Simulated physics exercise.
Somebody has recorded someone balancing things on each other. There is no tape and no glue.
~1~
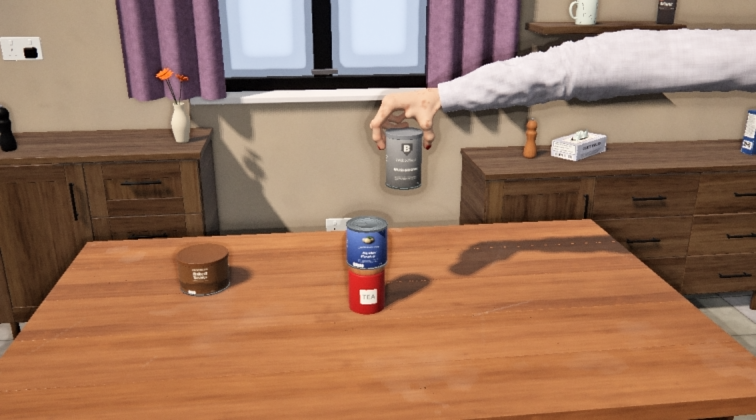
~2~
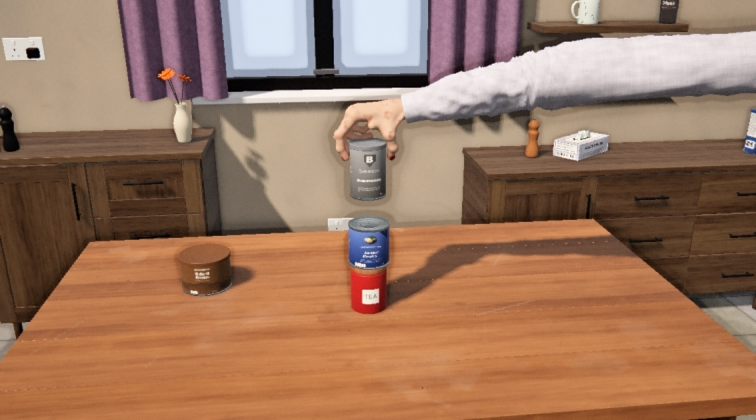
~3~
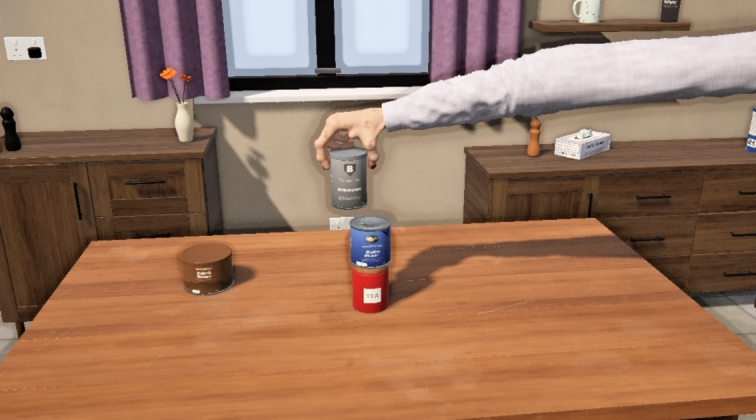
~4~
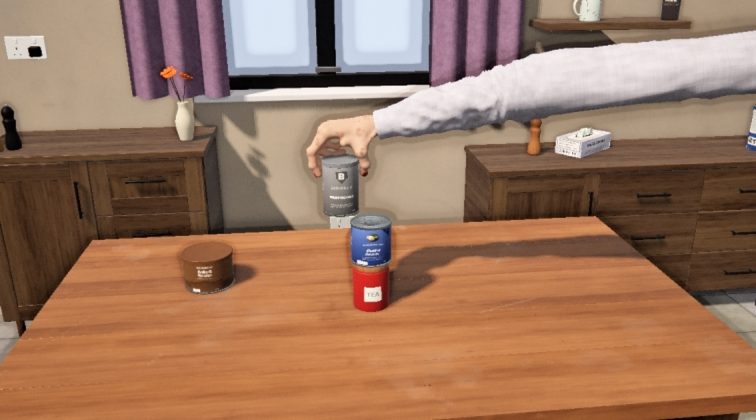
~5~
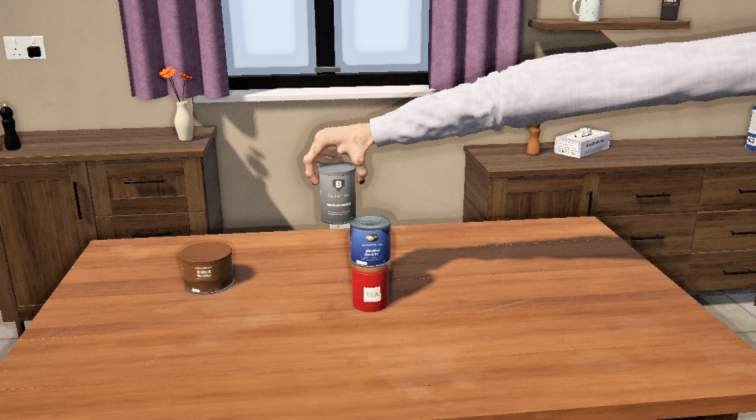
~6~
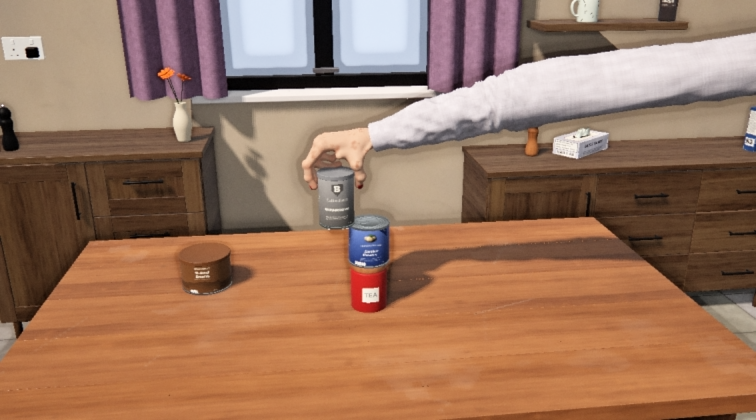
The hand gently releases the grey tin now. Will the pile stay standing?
Well, the stack doesn't stay in one piece.
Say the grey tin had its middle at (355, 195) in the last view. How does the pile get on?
What happens next is that it remains steady.
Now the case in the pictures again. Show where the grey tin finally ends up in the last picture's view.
The object winds up at approximately (308, 293).
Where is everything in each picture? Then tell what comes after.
On its way; grey tin (404, 158); red jar (367, 284), in the first frame.
On its way; grey tin (368, 169); brown tub (206, 269), in the second frame.
On its way; grey tin (349, 178); blue pot (371, 241), in the third frame.
On its way; grey tin (341, 185); red jar (371, 282), in the fourth frame.
On its way; grey tin (338, 193); brown tub (208, 268), in the fifth frame.
In place under the hand; grey tin (336, 197); blue pot (369, 241), in the sixth frame.
Then, 0.30 s later than the last frame, grey tin now fallen.
Then, 0.40 s later than the last frame, things are still on the move.
Then, 0.50 s later than the last frame, as before.
Then, 1.90 s later than the last frame, nothing new.
When it is over, fallen, grey tin; the other 3 as before. End places, in pixels of the last picture, grey tin near (308, 293). The pile gives way.
